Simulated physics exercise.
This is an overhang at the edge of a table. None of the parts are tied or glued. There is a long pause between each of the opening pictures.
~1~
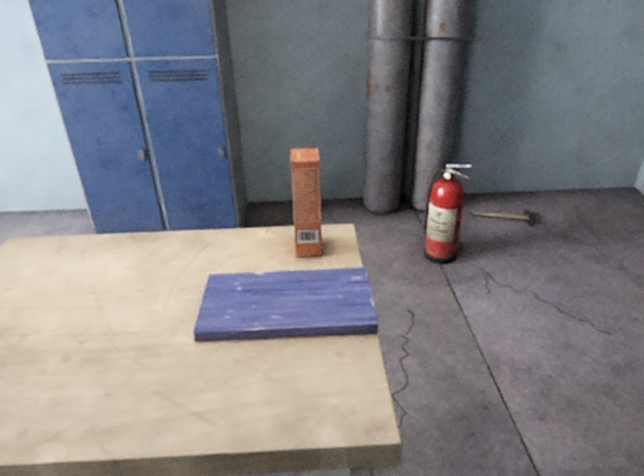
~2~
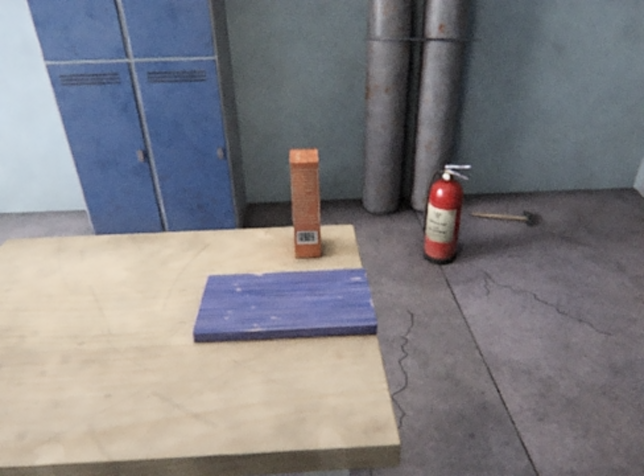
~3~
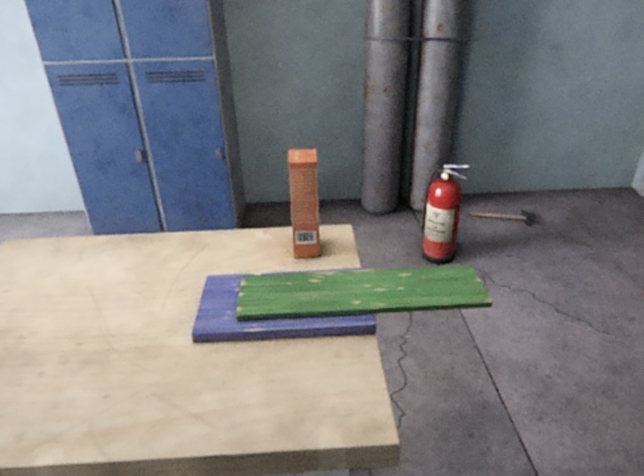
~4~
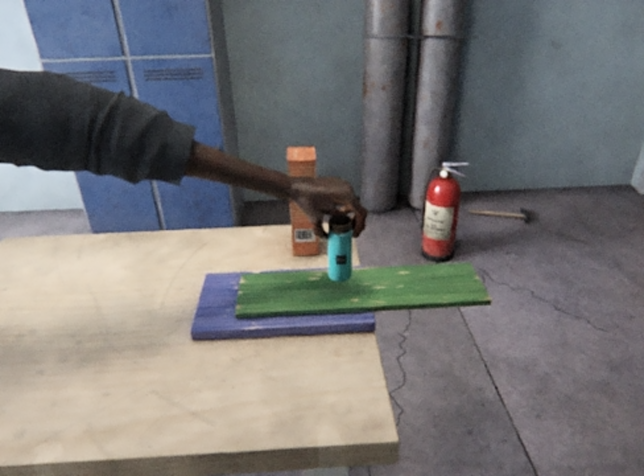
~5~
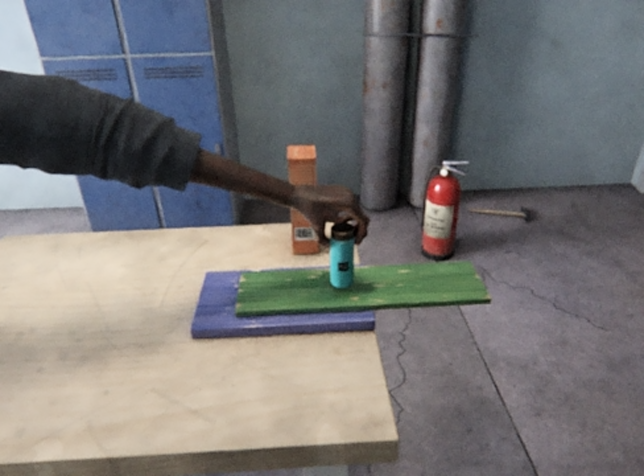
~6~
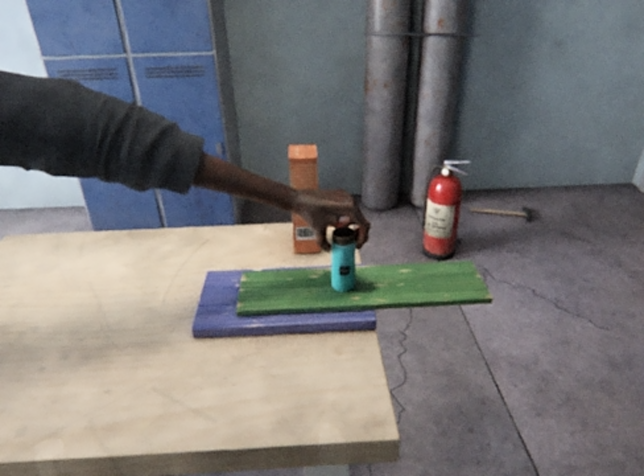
A green board appears on the blue slab, then a hand lowers a turquoise shaker onto it.
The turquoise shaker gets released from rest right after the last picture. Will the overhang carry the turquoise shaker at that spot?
Yep, it hangs on up there.
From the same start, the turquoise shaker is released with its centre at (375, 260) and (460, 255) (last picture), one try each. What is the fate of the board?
Trial 1 - stable; trial 2 - falls.
Then, 1.00 s later than the last frame, all is still.
Then, 1.80 s later than the last frame, turquoise shaker resting near (343, 260).
When it is over, all 4 as before. End places, in pixels of the last picture, turquoise shaker near (343, 260). The board holds.
